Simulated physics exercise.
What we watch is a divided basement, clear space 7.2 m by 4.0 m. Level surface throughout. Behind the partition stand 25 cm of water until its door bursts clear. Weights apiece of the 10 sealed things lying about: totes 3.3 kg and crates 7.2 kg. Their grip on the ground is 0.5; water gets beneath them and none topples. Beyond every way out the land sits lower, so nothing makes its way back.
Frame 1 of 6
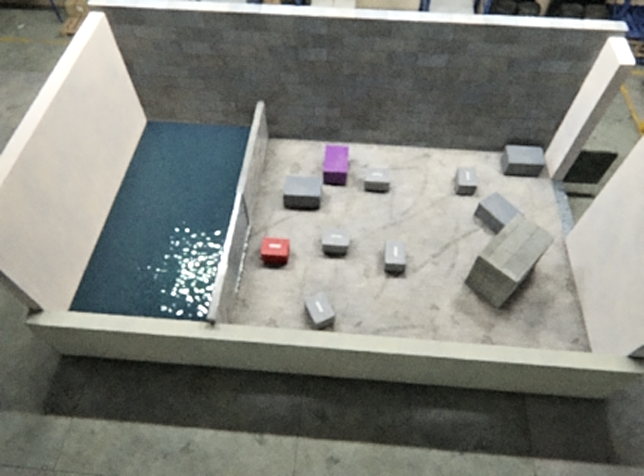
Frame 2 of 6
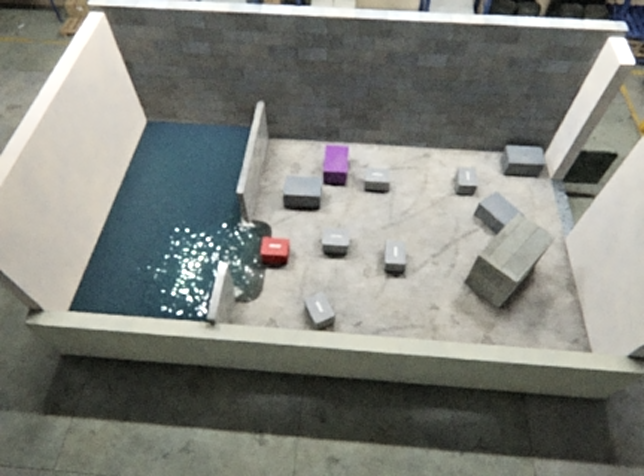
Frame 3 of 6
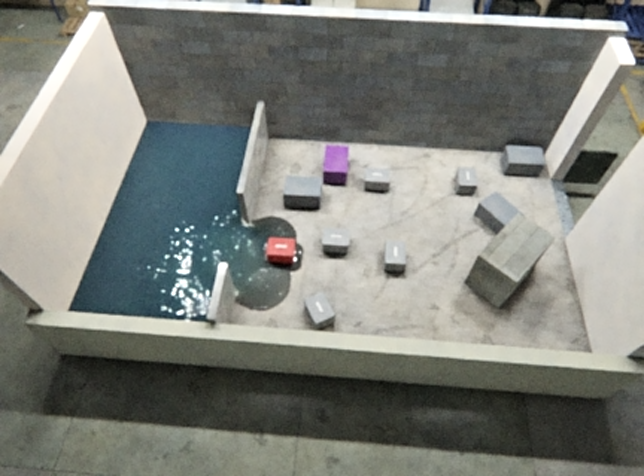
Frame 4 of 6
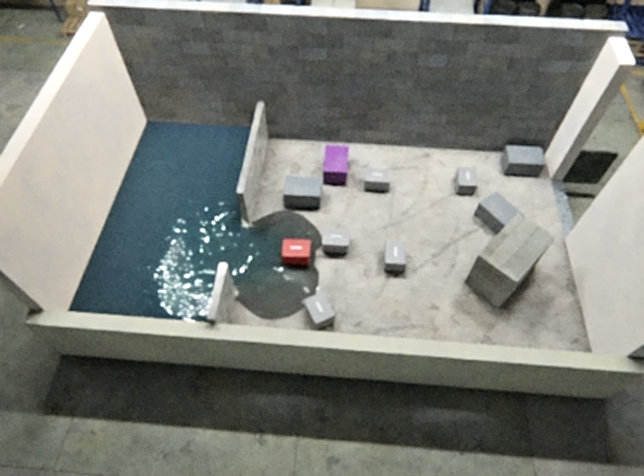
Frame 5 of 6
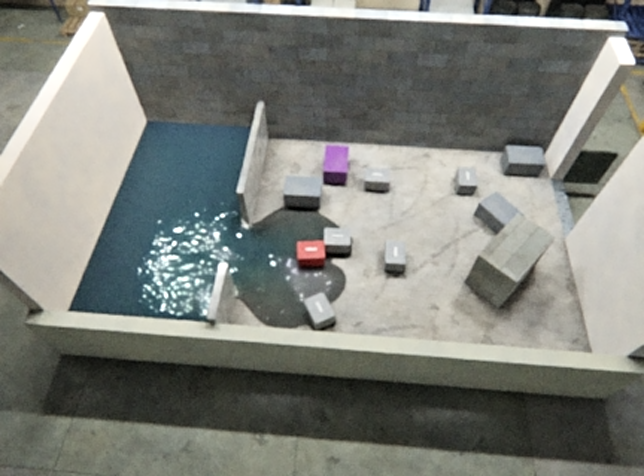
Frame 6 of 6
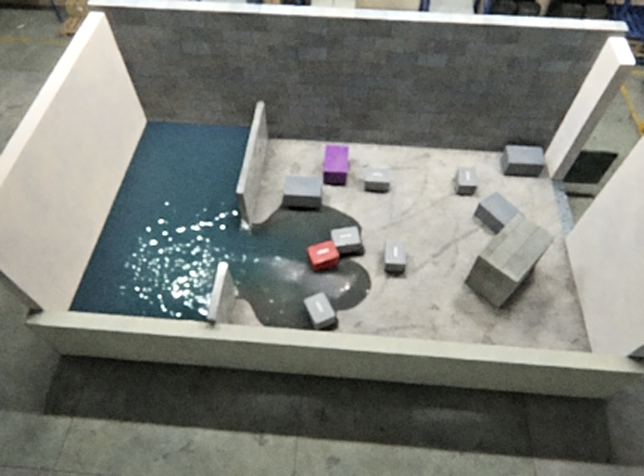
Water spreads through a gap in the dividing wall and pushes a red box right.
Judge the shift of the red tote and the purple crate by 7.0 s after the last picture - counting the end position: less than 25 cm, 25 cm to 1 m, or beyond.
Obs: Red tote - large displacement; purple crate - negligible displacement.
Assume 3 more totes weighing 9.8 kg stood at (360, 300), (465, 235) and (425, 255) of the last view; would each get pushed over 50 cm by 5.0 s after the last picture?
In the order given, further, further and further.
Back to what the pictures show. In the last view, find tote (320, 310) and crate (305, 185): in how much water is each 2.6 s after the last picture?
Close to 7 and 1 centimetres.
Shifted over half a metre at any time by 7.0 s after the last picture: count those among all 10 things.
I count 6 of them.
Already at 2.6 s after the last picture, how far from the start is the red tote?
400 cm or so by then.
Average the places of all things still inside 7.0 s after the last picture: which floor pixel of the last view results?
Around (440, 183).
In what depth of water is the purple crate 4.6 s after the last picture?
1 cm, roughly.
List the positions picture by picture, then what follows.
In the first picture, the red tote at (275, 246), on the bottom; the purple crate at (336, 158), on the bottom; 8.6 m2 under water; 0 of 10 have shifted.
In the second picture, the red tote at (275, 246), on the bottom; the purple crate at (336, 158) rests on the ground; 9.2 m2 under water; 0 of 10 have shifted.
In the third picture, the red tote at (281, 247), on the bottom, 9 cm from its start; the purple crate at (336, 158) rests on the ground; 9.7 m2 under water; 1 of 10 have shifted.
In the fourth picture, the red tote at (296, 248) rests on the ground, 32 cm from its start; the purple crate at (336, 158) rests on the ground; 10.4 m2 under water; 1 of 10 have shifted.
In the fifth picture, the red tote at (311, 250), on the bottom, 55 cm from its start; the purple crate at (336, 158), on the bottom; water covers 11.2 m2; 1 of 10 have shifted.
In the sixth picture, the red tote at (323, 252) floats, 73 cm from its start; the purple crate at (336, 158), on the bottom; 11.8 m2 under water; 2 of 10 have shifted.
Then, 0.6 s after the last picture the red tote is near (374, 264), 1.5 m from its start, afloat; the purple crate is near (336, 158), 0.0 m from its start, aground; 0 of 10 are out; 1 afloat.
Then, 2.6 s after the last picture the red tote is near (563, 345), 4.2 m from its start, afloat; the purple crate is near (336, 158), 0.0 m from its start, aground; 0 of 10 are out; 4 afloat.
Then, 4.6 s after the last picture the red tote is near (567, 279), 4.2 m from its start, afloat; the purple crate is near (336, 158), 0.0 m from its start, aground; 2 of 10 are out; 4 afloat.
Then, 7.0 s after the last picture the red tote is near (549, 169), 4.7 m from its start, afloat; the purple crate is near (336, 158), 0.0 m from its start, aground; 3 of 10 are out; 5 afloat.
